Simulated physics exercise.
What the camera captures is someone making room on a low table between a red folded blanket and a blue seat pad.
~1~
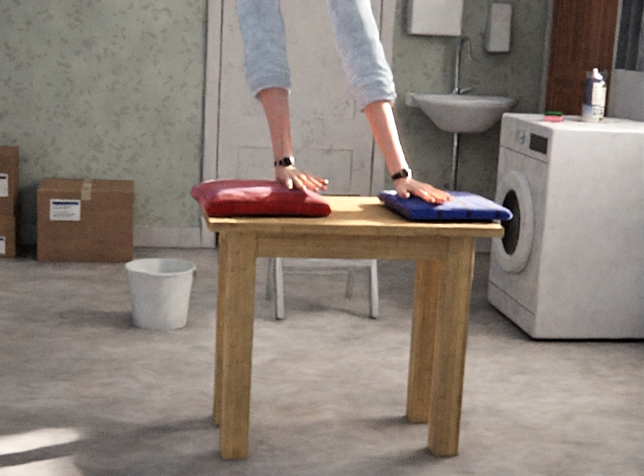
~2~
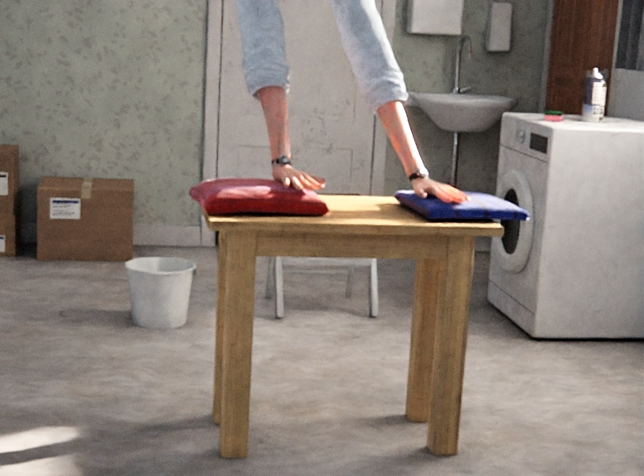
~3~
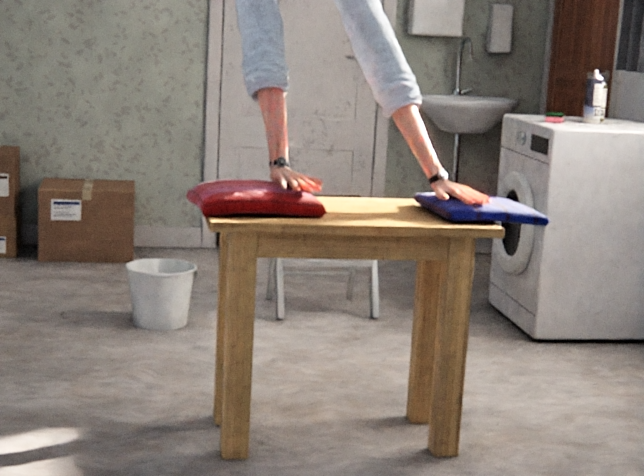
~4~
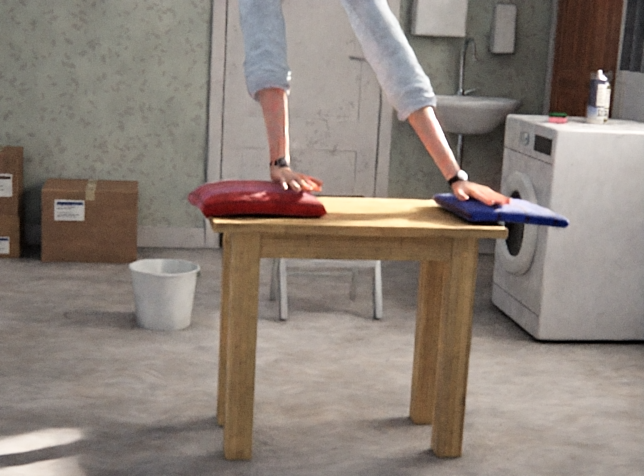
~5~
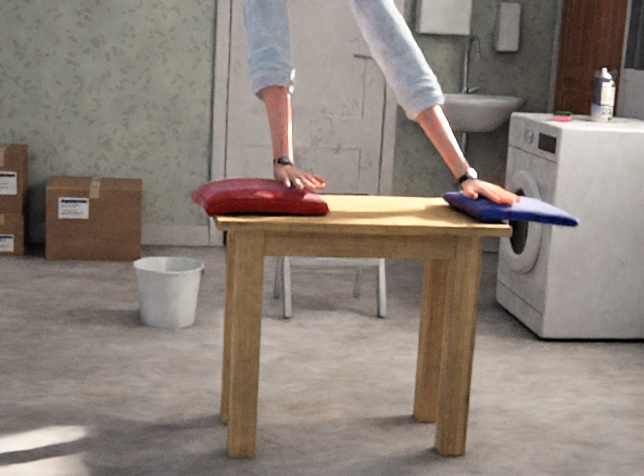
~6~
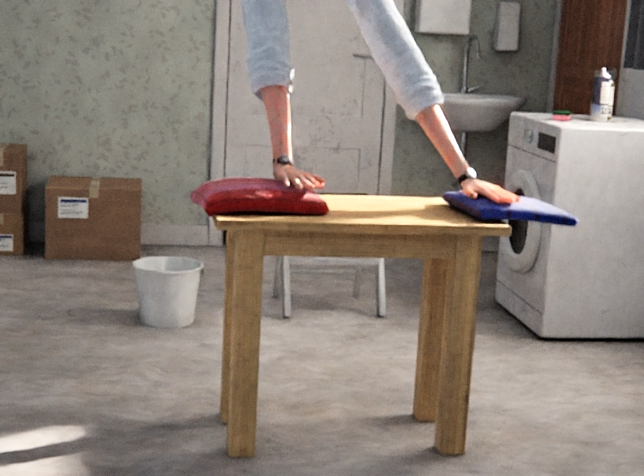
Blue seat pad sliding right across a wooden table under one hand until partly overhanging, other hand resting on a red folded blanket.
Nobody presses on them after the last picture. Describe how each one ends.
The red folded blanket does not leave. The blue seat pad does not stay.
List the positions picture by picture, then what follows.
In the first picture, folded blanket tip (205, 204); seat pad tip (499, 211).
In the second picture, folded blanket tip (204, 204); seat pad tip (515, 212).
In the third picture, folded blanket tip (201, 206); seat pad tip (535, 217).
In the fourth picture, folded blanket tip (202, 206); seat pad tip (555, 219).
In the fifth picture, folded blanket tip (205, 205); seat pad tip (564, 218).
In the sixth picture, folded blanket tip (204, 205), a small part past the edge; seat pad tip (564, 217), well over half past the edge.
Then, 0.42 s after the last picture, folded blanket lying still; seat pad falling near (507, 310).
Then, 0.70 s after the last picture, folded blanket lying still; seat pad on the floor near (510, 419).
At rest, folded blanket lying still; seat pad on the floor near (509, 426). The red folded blanket remains on top and the blue seat pad goes down.
